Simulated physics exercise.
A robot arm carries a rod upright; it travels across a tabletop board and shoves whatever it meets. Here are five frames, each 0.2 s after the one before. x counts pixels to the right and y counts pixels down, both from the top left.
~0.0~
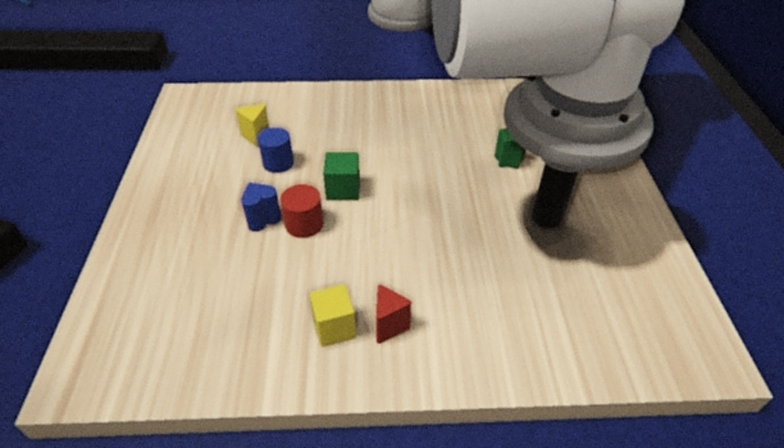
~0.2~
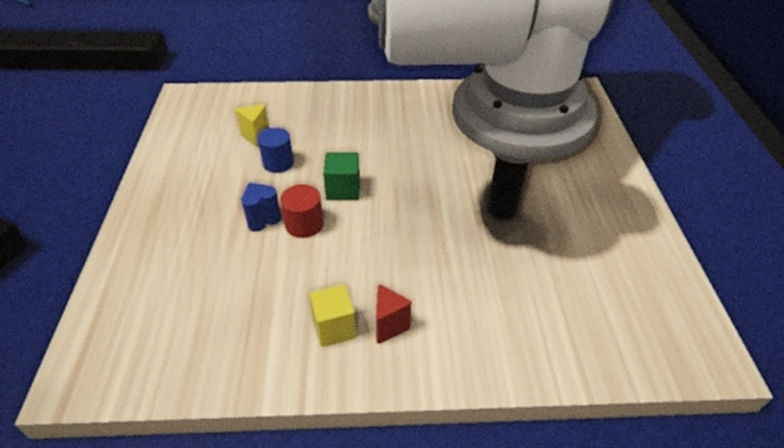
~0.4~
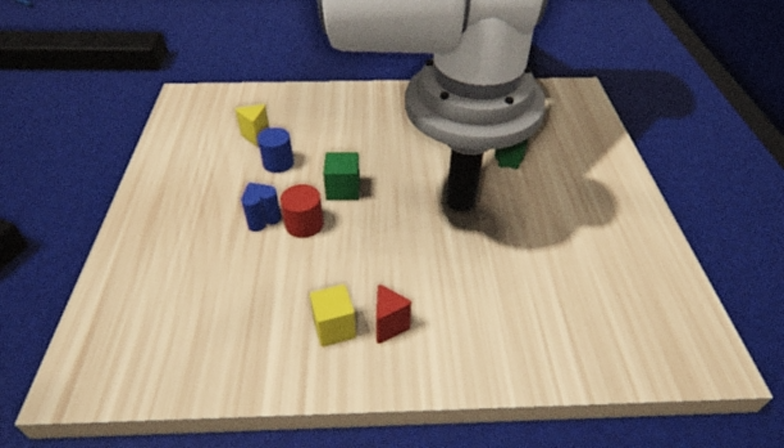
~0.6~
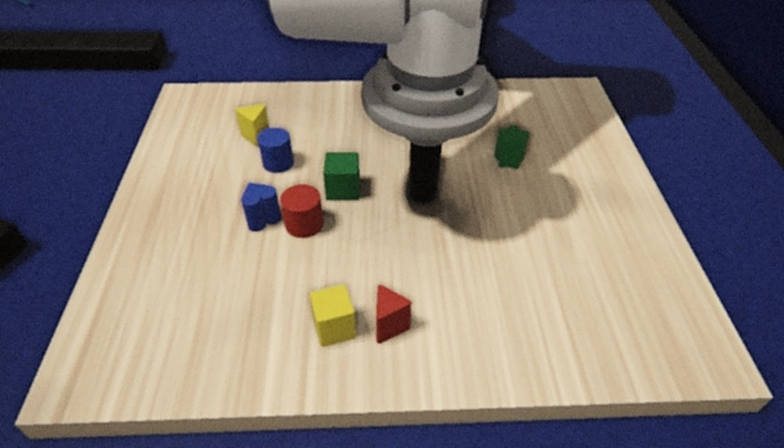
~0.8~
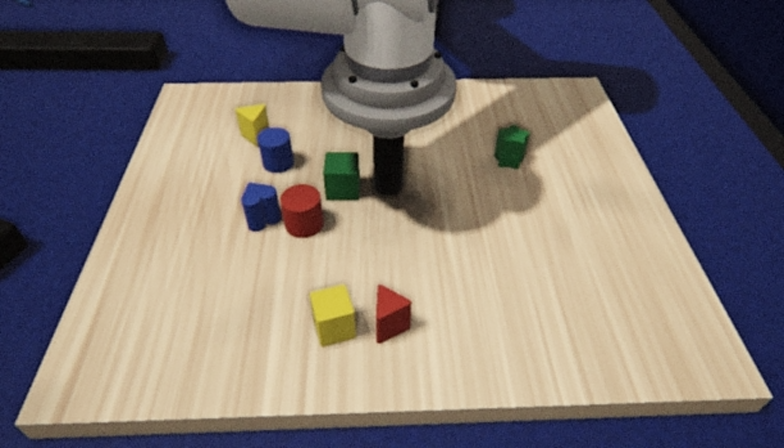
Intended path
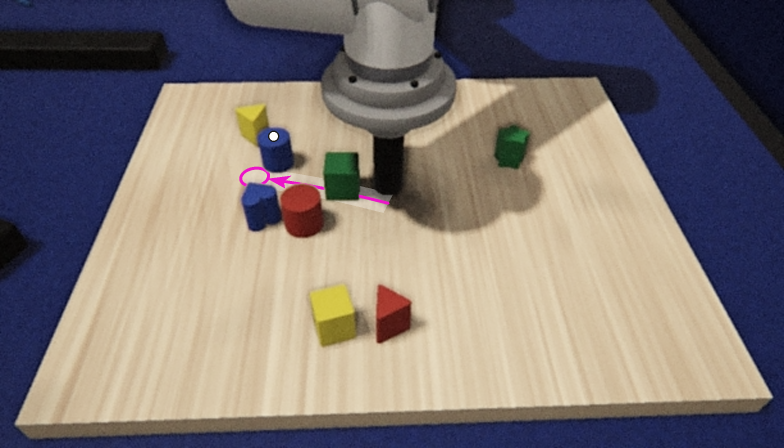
On a wooden board, a robot arm moves its black rod left among still coloured blocks.
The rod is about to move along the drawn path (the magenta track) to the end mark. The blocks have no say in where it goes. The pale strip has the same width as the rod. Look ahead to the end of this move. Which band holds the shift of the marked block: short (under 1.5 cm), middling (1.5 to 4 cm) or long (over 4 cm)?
Distance: Above 4 cm.
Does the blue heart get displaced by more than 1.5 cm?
No, that is not how it ends up.
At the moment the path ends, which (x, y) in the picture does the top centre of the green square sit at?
Put as a pixel place, it's (241, 132).
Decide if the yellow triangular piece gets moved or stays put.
That block is going to get moved.
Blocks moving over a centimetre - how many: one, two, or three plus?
By the end, three or more blocks will have moved.
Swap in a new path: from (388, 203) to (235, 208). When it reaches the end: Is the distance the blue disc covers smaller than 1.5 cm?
In short: Yes.
Drawn move, from (388, 203) over (321, 188) to (255, 177); the dot is on the blue disc.
What follows on the original path. One third of the way, rod at (341, 175); green square at (316, 153), turned 30° clockwise.
Two thirds of the way, rod at (295, 166); yellow triangular piece at (250, 109); blue disc at (257, 127); green square at (277, 141), turned 55° clockwise.
At the end, rod at (251, 160); yellow triangular piece at (247, 100), turned 70° clockwise; blue heart still; blue disc at (234, 114); red disc still; green square at (241, 132), turned 80° clockwise.
